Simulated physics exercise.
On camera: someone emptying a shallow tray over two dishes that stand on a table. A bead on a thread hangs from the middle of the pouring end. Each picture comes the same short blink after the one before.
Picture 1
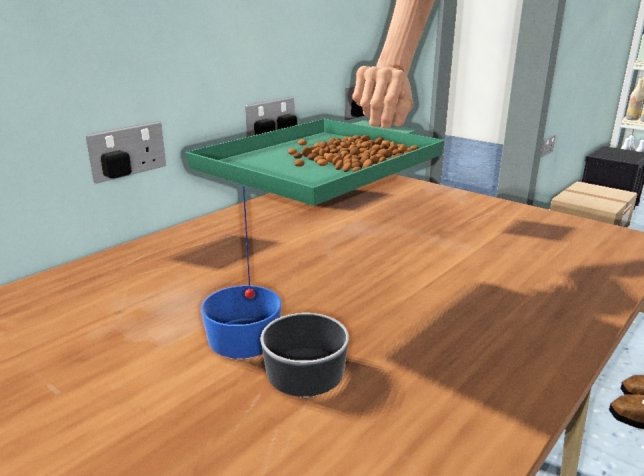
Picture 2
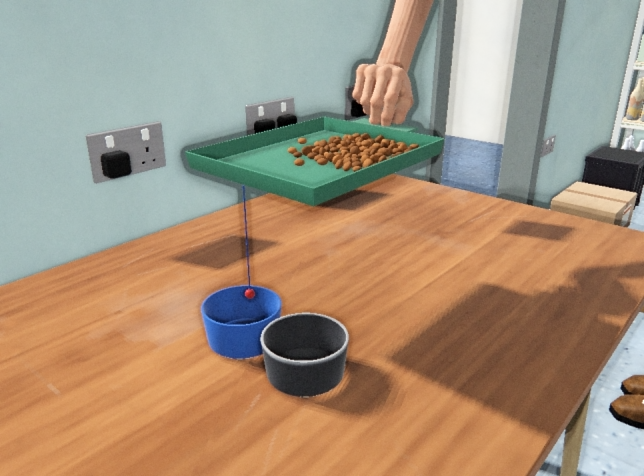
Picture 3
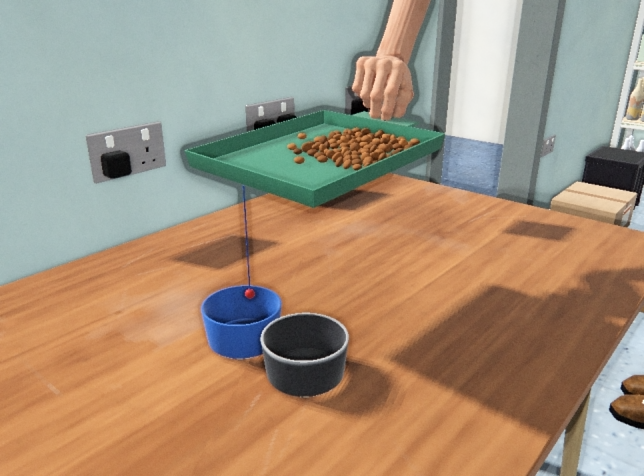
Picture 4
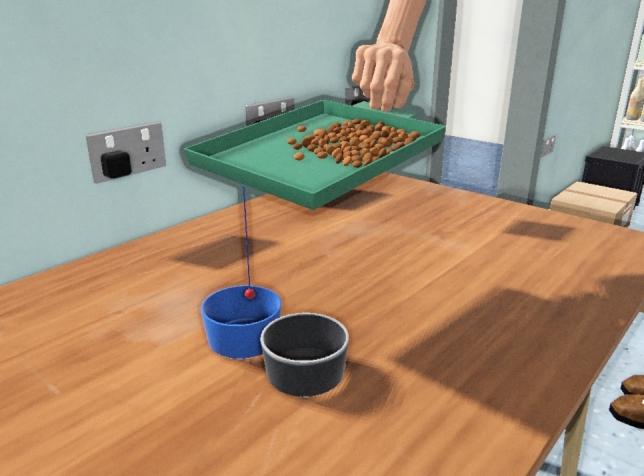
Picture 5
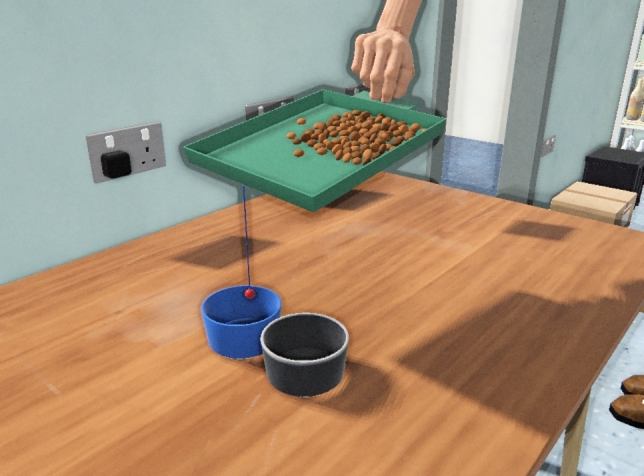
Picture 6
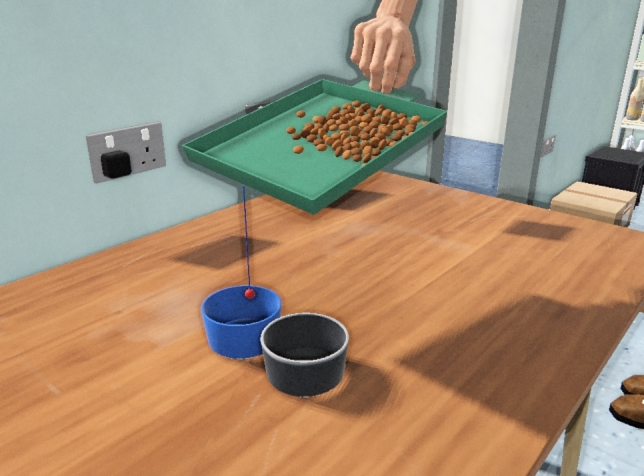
At the start, a hand holds a green tray of brown kibble almost level above a blue dish and a black dish on a wooden table, with a red bead hanging on a thread. The hand then gradually raises the tray's far side, slanting it slightly, while the kibble stays bunched on it.
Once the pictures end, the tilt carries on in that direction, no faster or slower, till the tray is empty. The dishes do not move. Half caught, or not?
Together they catch over half.
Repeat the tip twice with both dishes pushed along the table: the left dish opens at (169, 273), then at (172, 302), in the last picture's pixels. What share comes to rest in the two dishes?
First some 0, then 10 per cent.
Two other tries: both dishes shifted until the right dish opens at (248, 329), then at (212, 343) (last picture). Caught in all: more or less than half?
One: Below a half. Two: Below a half.
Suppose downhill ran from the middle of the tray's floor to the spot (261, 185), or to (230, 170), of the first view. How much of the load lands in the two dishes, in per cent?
About 30 and 10 per cent.
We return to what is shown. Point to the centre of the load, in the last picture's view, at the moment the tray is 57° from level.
Close to (307, 175).
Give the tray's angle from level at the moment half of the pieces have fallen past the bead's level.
At about 100°.
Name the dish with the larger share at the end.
It is the right one.
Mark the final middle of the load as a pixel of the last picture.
Close to (302, 364).
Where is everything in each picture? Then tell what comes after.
The first picture shows corners of the pouring end at (189, 152) and (313, 186), level; middle of the load at (357, 154), bits of dog kibble; left dish at (212, 335); right dish at (275, 371); bead on its thread at (250, 294).
The second picture shows corners of the pouring end at (189, 151) and (313, 187), level; middle of the load at (357, 152).
The third picture shows corners of the pouring end at (189, 150) and (313, 189), tipped barely, lowest at the right corner; middle of the load at (358, 148).
The fourth picture shows corners of the pouring end at (188, 148) and (313, 192), tipped a little, lowest at the right corner; middle of the load at (358, 143).
The fifth picture shows corners of the pouring end at (187, 147) and (313, 195), tipped a little, lowest at the right corner; middle of the load at (358, 137).
The sixth picture shows corners of the pouring end at (186, 145) and (313, 197), tipped a little, lowest at the right corner; middle of the load at (357, 131); left dish at (212, 335); right dish at (275, 371).
Soon, tray tipped steeply; nearly all on the tray; a stray few in the air.
A while on, tray tipped right over; about half on the tray; about a third in the right dish; a small part outside both; a small part in the air.
Towards the end, tray tipped past a quarter turn; most in the right dish; a stray few in the left dish; a small part outside both.
Finally, tray tipped past a quarter turn; most in the right dish; a stray few in the left dish; a small part outside both.
